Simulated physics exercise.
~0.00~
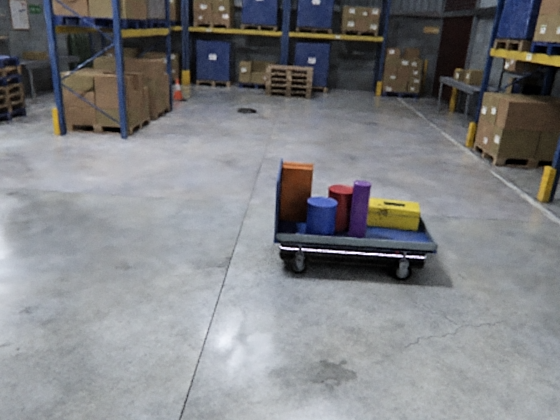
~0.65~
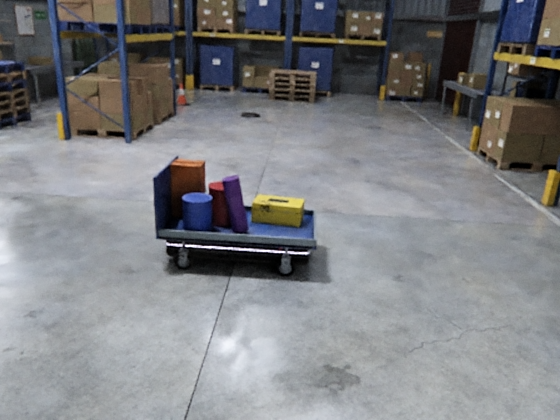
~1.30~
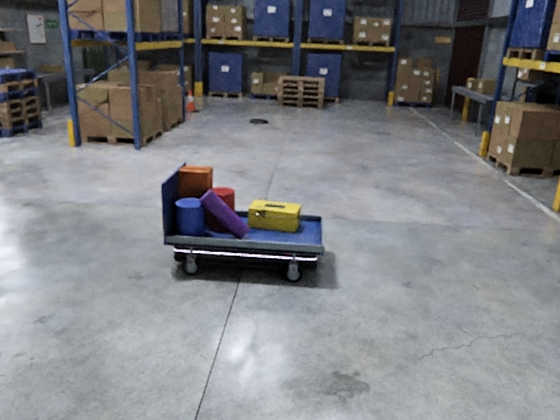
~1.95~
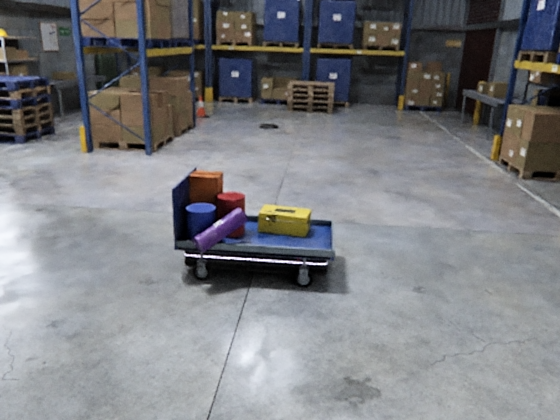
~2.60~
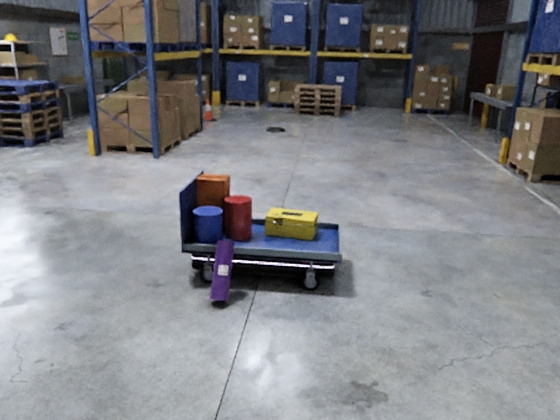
The footage shows a flat cart carrying a blue pail, red pail, orange box, purple canister and yellow toolbox moving left across a warehouse floor and stopping, as the canister leans, topples and tips over the deck's near edge, while the other items stay aboard, upright.
